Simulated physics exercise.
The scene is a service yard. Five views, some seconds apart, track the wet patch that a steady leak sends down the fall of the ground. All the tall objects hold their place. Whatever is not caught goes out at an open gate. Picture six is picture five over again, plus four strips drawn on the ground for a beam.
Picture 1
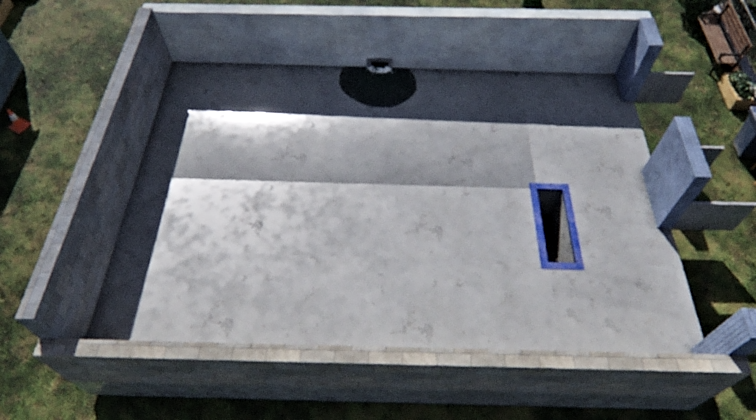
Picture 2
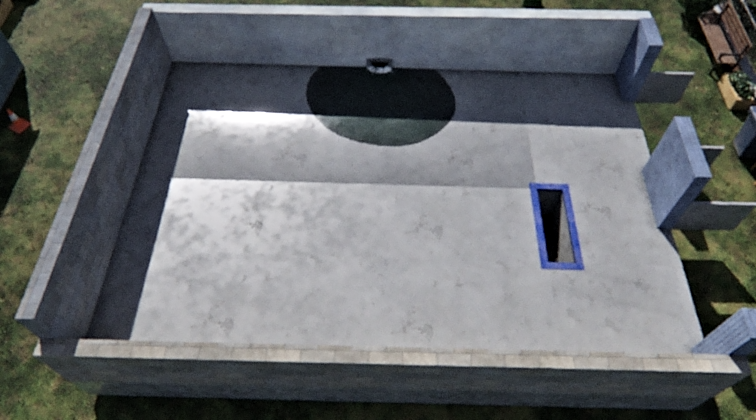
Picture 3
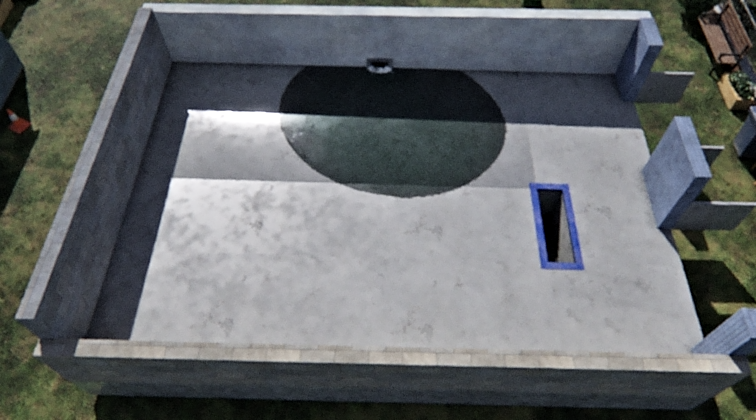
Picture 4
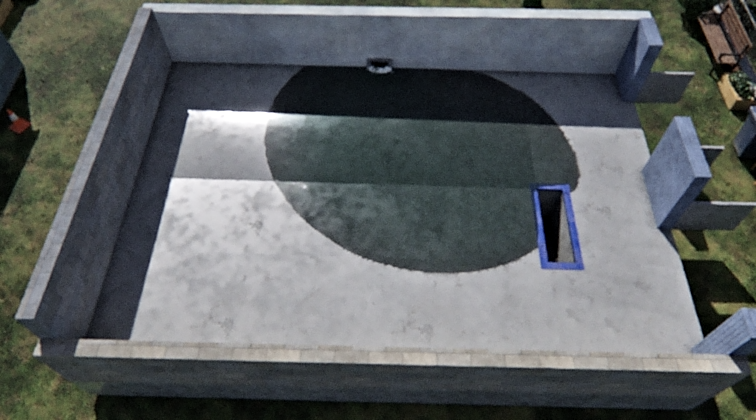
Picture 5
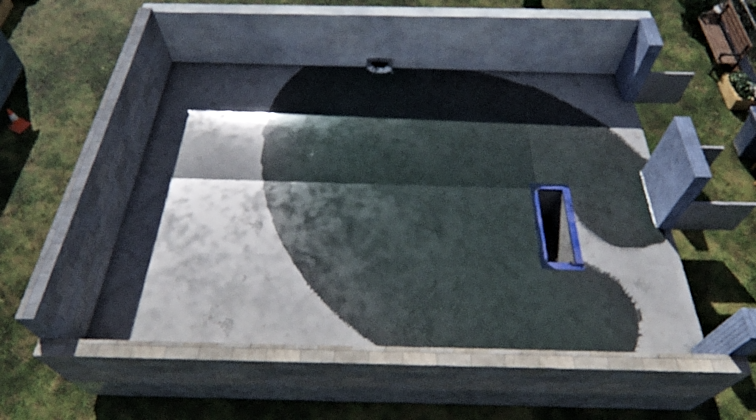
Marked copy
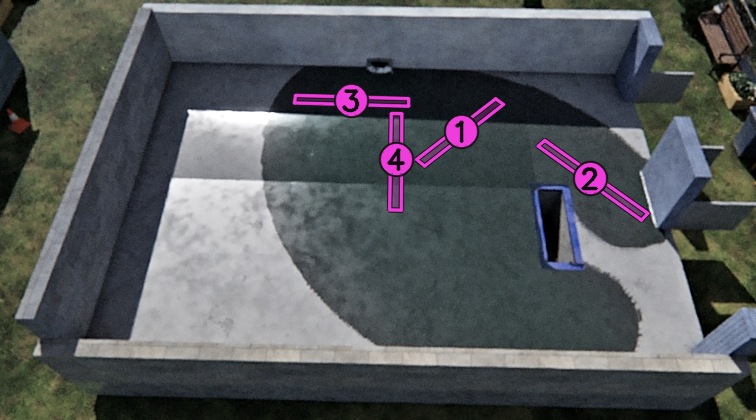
At first, a small dark wet patch sits below an outfall in the back wall of a pale walled yard. The patch spreads forward and sideways across the floor, reaching the blue-edged drain pit. It then wraps around both sides of the pit, touching the front wall and a gap on the right.
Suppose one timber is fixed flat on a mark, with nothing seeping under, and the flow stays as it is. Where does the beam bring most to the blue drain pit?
Spot 2.
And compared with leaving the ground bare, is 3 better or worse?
Spot 3 is worse.
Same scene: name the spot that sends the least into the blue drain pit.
Spot 1.
On the marked copy, 1 from (420, 162) to (499, 101); 2 from (541, 143) to (644, 216); 3 from (294, 99) to (408, 102); 4 from (395, 210) to (396, 113).
With 1, about 6 % of the stream goes into the blue drain pit, about 93 % out by the gates.
With 2, about 30 % of the stream goes into the blue drain pit, about 70 % out by the gates.
With 3, about 14 % of the stream goes into the blue drain pit, about 86 % out by the gates.
With 4, about 19 % of the stream goes into the blue drain pit, about 81 % out by the gates.
